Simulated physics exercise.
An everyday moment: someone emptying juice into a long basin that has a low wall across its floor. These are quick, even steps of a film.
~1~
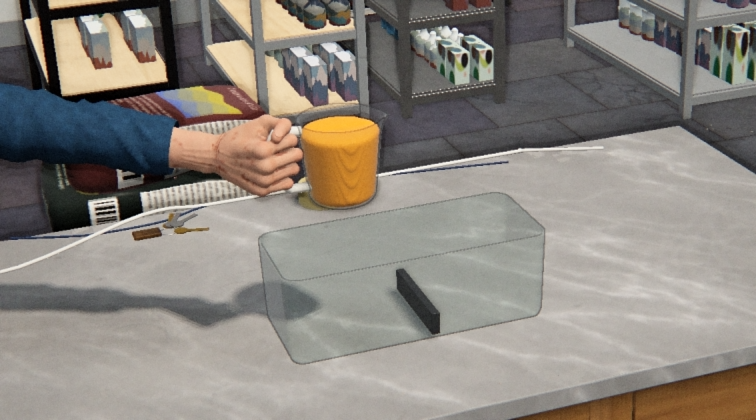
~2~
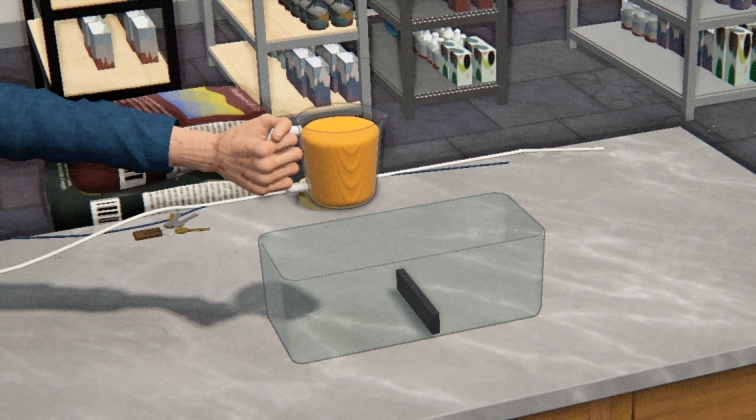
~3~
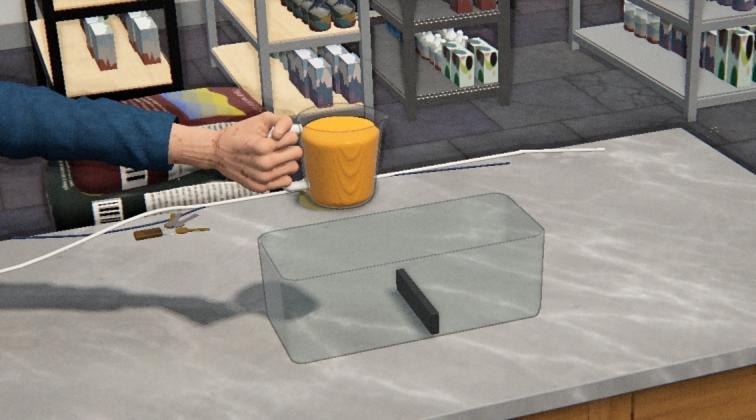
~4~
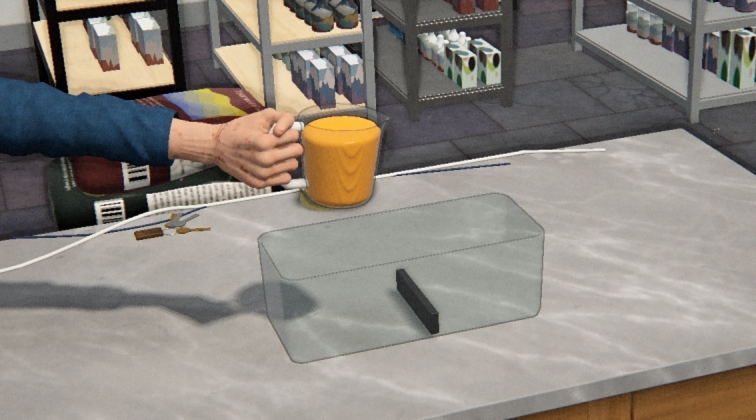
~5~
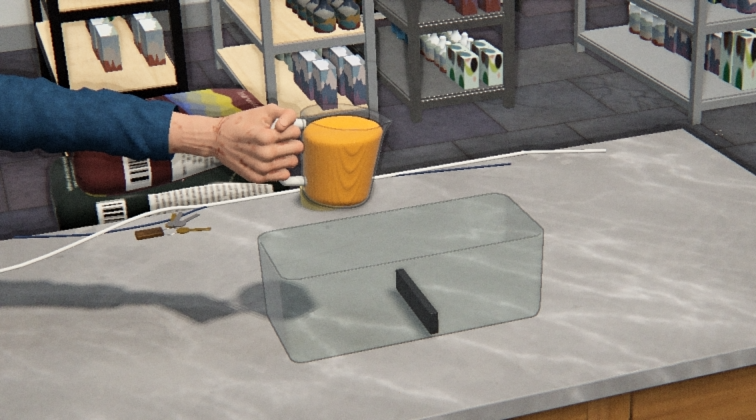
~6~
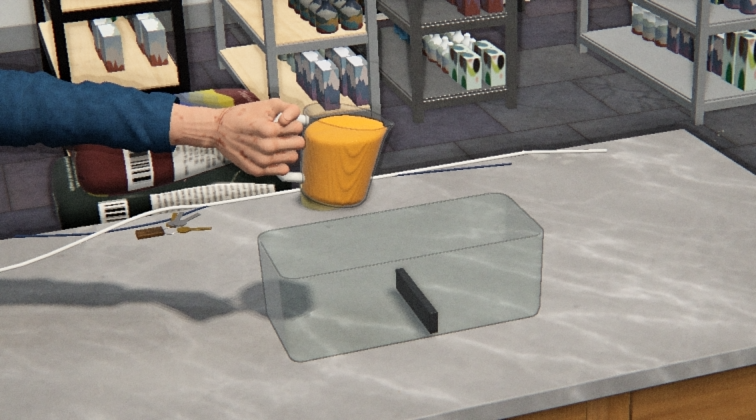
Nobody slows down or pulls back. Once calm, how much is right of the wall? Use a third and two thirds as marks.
In the end more than two thirds is right of the wall.
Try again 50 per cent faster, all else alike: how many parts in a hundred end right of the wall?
About 90 per cent.
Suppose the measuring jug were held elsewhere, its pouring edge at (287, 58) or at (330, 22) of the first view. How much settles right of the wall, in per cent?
Near 15 % and 65 %.
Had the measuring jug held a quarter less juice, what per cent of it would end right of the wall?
Some 95 per cent.
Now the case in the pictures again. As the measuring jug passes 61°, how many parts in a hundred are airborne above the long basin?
Some 15 per cent.
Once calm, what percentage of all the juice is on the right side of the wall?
About 95 per cent.
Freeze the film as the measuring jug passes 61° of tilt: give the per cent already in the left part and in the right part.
Near 0 on the left, 5 on the right.
A moment on, the measuring jug is tipped part way and 78 per cent is still to pour, 0 is left of the wall and 6 right of it.
Next, the measuring jug is tipped on its side and 30 per cent is still to pour, 1 is left of the wall and 52 right of it.
Then the measuring jug is tipped on its side and 5 per cent is still to pour, 4 is left of the wall and 88 right of it.
Later the measuring jug is tipped on its side and 1 per cent is still to pour, 5 is left of the wall and 94 right of it.
In the end 6 per cent lies left of the wall, 94 right of it and 0 outside.
